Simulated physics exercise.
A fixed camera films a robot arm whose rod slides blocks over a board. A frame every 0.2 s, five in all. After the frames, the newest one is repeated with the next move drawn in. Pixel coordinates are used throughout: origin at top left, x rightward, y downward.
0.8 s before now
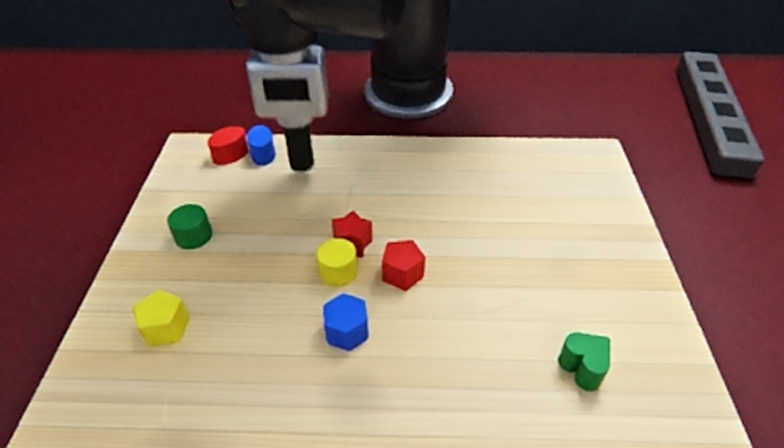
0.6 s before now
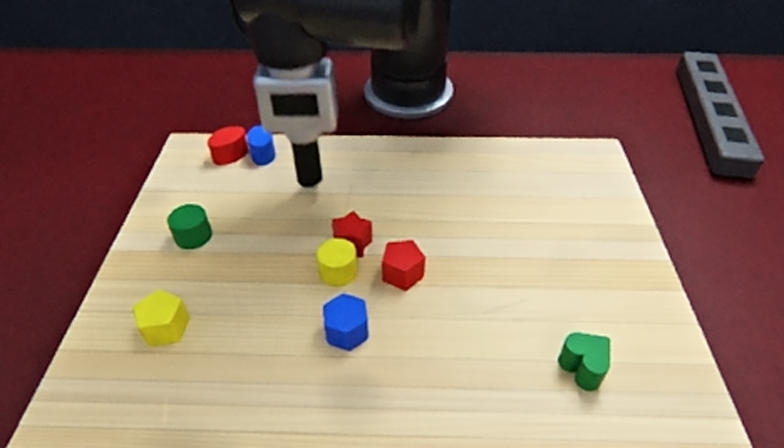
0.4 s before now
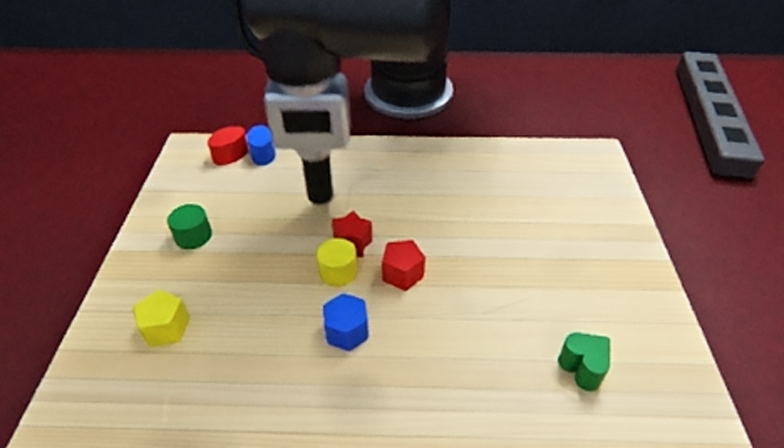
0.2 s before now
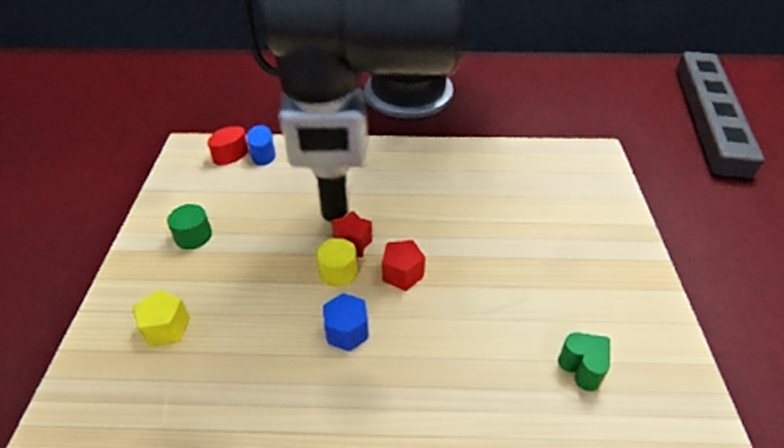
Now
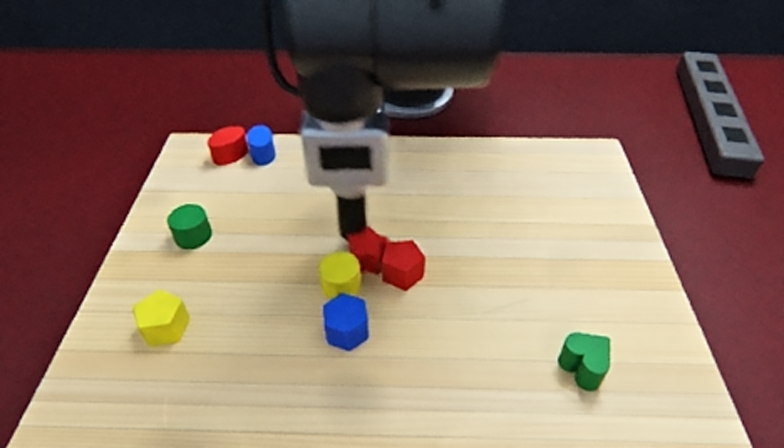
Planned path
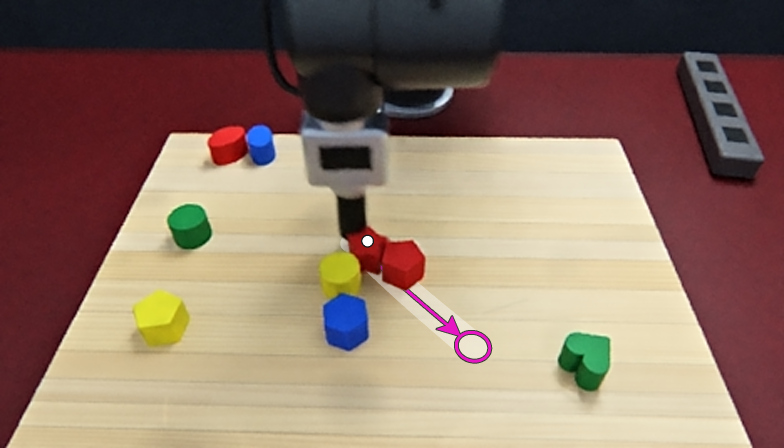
Robot arm moving its black rod toward coloured blocks on a wooden board, nudging a red star and yellow disc.
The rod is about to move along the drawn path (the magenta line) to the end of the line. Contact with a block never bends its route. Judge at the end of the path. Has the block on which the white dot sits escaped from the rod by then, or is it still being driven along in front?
Once the path is finished, the block on which the white dot sits still sits ahead of the rod.
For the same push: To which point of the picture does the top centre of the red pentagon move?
The middle of its upper face will lie at (550, 356).
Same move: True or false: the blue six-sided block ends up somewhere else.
It is false.
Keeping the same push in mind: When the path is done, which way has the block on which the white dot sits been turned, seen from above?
It rotates counterclockwise.
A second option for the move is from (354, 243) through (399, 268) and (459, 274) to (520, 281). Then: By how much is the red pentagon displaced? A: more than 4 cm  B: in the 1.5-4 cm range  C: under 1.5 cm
A: More than 4 cm.
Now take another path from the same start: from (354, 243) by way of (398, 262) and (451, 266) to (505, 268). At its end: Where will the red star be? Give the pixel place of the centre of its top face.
Its top middle is near (438, 267).
The line goes straight from (354, 243) to (473, 346); the dot is on the red star.
On the path given first. One third of the way, rod at (389, 263); red star at (408, 275); red pentagon at (445, 286).
Two thirds of the way, rod at (429, 298); red star at (454, 311); red pentagon at (494, 320).
At the end, rod at (475, 336); yellow disc unmoved; blue six-sided block unmoved; red star at (506, 350), turned 20° anticlockwise; red pentagon at (550, 356).
